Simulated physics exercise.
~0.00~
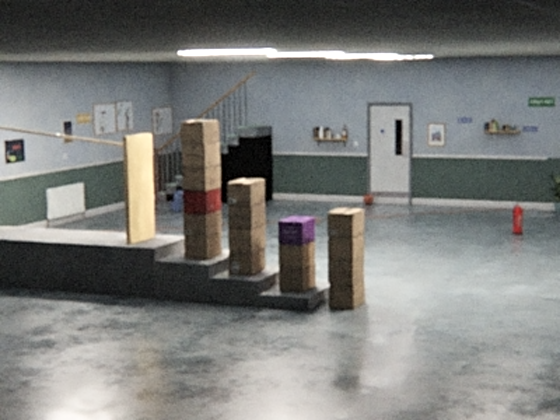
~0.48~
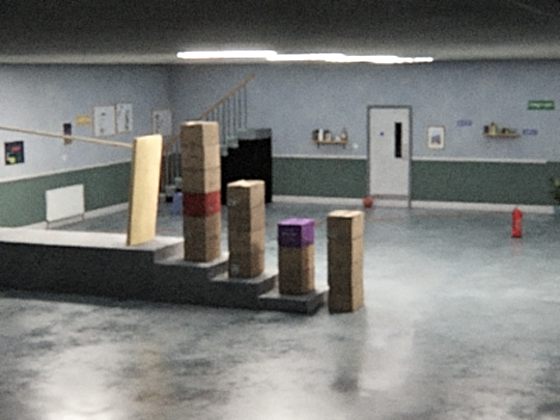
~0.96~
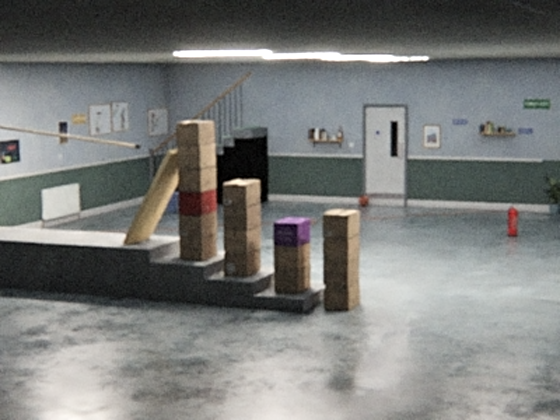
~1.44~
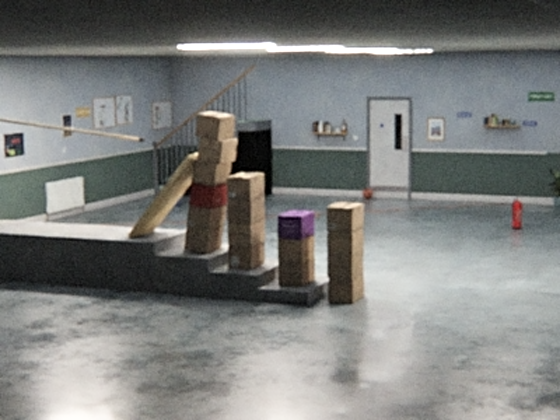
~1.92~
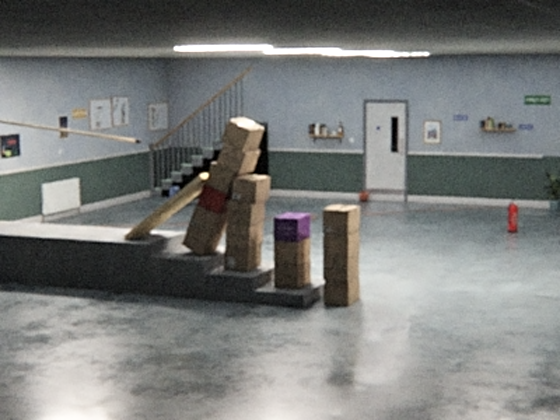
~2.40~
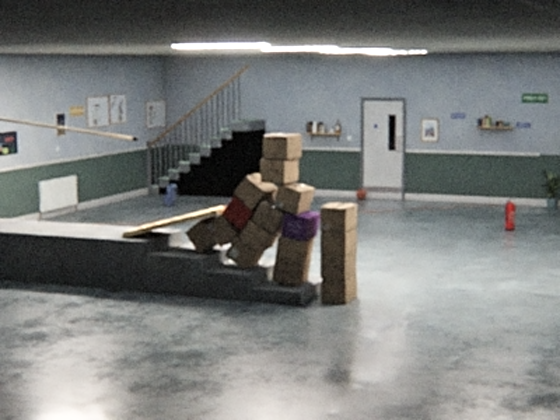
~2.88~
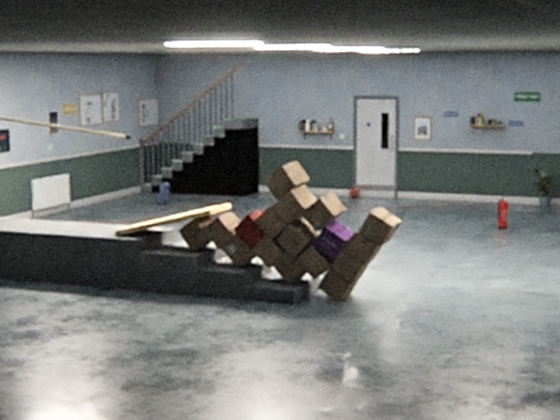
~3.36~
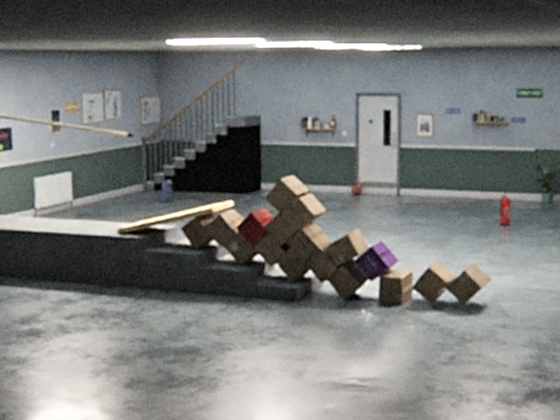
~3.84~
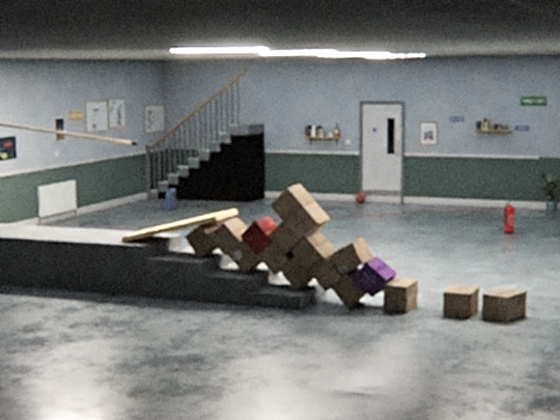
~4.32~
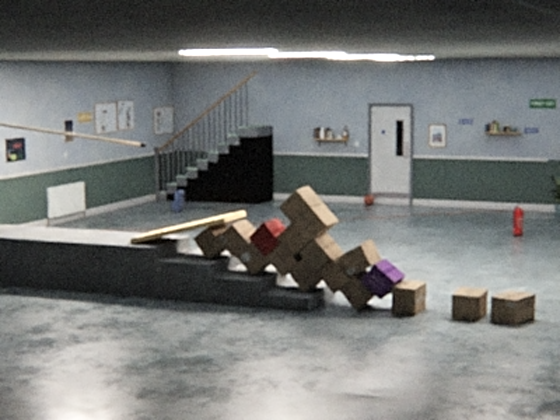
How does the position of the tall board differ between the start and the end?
At the start the board stands upright to the left of the box stacks. By the end it lies on its side, tilted slightly at the top of the steps.
